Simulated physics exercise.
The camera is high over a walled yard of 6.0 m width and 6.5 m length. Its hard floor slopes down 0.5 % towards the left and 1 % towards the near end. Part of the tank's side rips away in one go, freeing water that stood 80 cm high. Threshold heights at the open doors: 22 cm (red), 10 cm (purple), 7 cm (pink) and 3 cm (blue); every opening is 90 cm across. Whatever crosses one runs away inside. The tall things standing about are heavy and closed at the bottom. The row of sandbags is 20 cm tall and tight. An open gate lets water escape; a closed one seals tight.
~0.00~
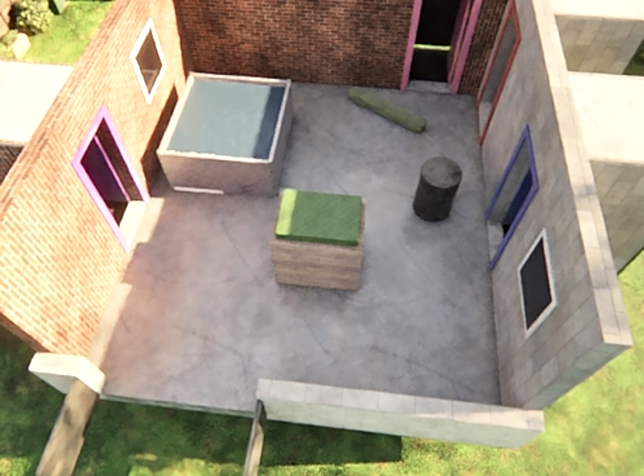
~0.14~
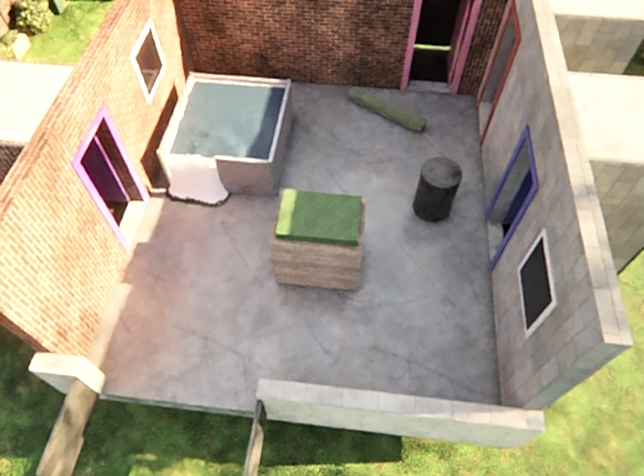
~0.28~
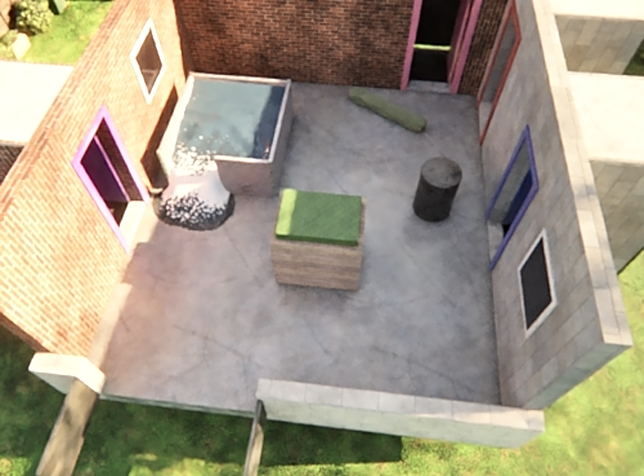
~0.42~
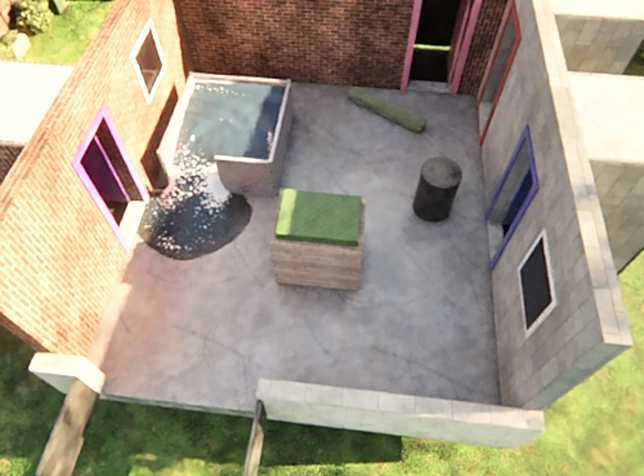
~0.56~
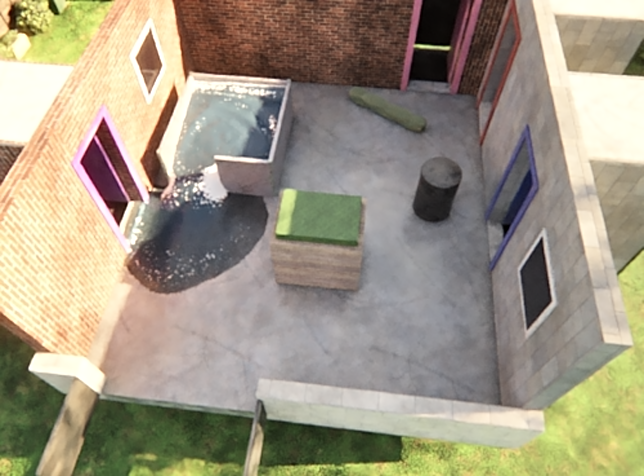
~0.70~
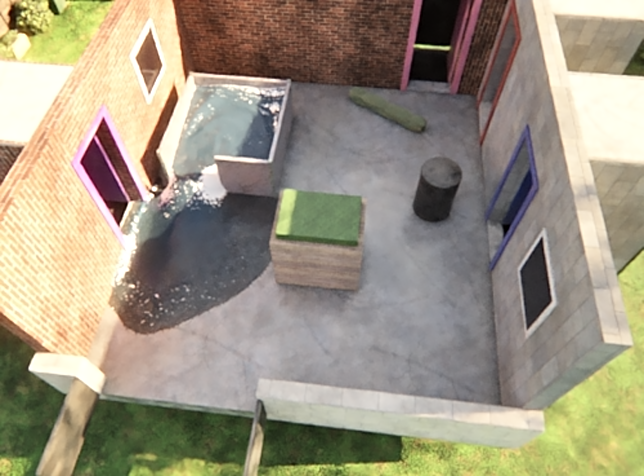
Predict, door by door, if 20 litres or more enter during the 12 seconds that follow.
Within that time: At the red door it does not reach the limit; at the purple door it exceeds the limit; at the pink door it keeps below the limit; at the blue door it does not reach the limit.
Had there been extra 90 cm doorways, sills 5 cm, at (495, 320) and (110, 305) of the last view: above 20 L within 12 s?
In that order: Under, over.
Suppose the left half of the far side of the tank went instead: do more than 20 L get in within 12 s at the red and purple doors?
Against that limit: Red not over, purple not over.
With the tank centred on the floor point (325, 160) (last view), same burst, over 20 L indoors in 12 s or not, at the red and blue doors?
Then: Red not over, blue past it.
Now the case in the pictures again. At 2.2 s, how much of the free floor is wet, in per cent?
Near 30 per cent is wet.
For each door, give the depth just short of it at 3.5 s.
In cm: Red 0, purple 16, pink 0, blue 0.
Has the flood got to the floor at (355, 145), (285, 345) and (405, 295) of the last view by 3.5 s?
In turn: Not reached, under water, not reached.
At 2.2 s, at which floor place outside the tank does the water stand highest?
Around (81, 373).
After 1.4 s water covers 30 % of the floor and is deepest (50 cm) near (81, 373); red door not reached, purple door 24 cm at the sill, 54 L in, pink door not reached, blue door not reached.
After 2.2 s water covers 30 % of the floor and is deepest (44 cm) near (81, 373); red door not reached, purple door 20 cm at the sill, 120 L in, pink door not reached, blue door not reached.
After 3.5 s water covers 35 % of the floor and is deepest (28 cm) near (86, 361); red door not reached, purple door 16 cm at the sill, 166 L in, pink door not reached, blue door not reached.
After 7.0 s water covers 40 % of the floor and is deepest (15 cm) near (81, 373); red door not reached, purple door 10 cm at the sill, 194 L in, pink door not reached, blue door 1 cm at the sill, 0 L in.
After 12.0 s water covers 50 % of the floor and is deepest (8 cm) near (81, 373); red door not reached, purple door 5 cm at the sill, 194 L in, pink door not reached, blue door 1 cm at the sill, 0 L in.
